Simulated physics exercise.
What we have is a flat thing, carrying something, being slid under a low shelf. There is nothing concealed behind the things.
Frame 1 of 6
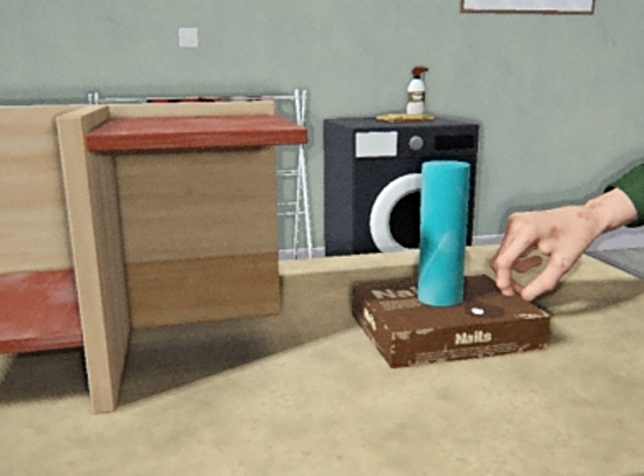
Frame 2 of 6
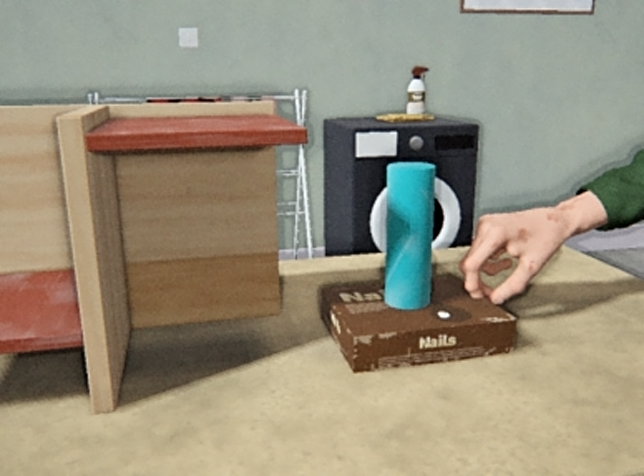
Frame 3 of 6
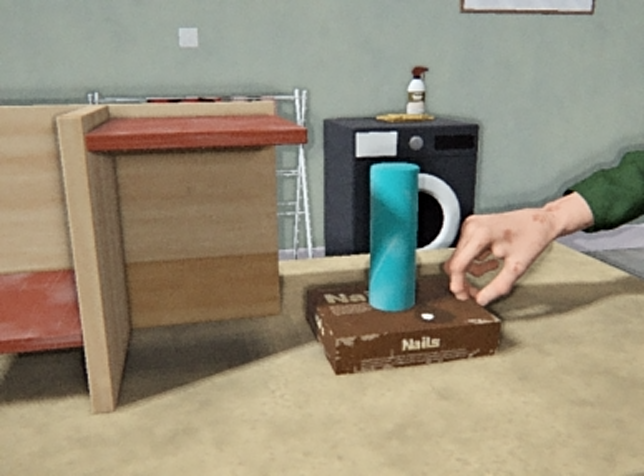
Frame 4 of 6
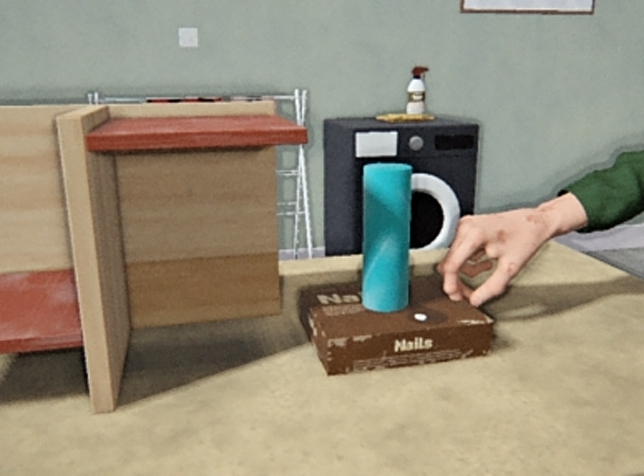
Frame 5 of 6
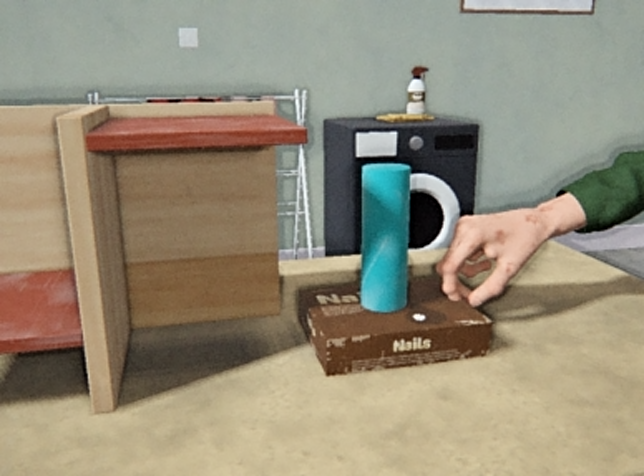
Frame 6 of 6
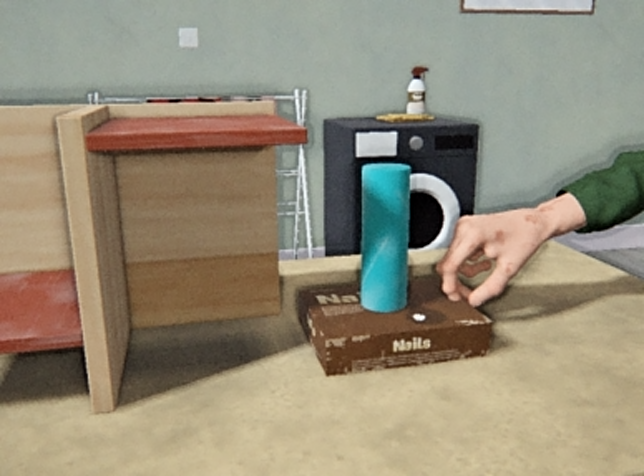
On a tabletop in a room with a washing machine, a hand slides a brown box of nails carrying an upright turquoise cylinder a short way left toward a wooden shelf unit, slowing until they barely move.
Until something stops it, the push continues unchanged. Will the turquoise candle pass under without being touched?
It sits low enough.
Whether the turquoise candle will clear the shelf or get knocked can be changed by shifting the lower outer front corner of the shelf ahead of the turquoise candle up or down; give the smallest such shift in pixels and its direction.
Down by roughly 44 pixels.
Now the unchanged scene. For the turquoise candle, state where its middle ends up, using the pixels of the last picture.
About (203, 251).
Then, 1.10 s after the last picture, turquoise candle riding along near (309, 243).
At rest, the turquoise candle rides in untouched, near (203, 251).
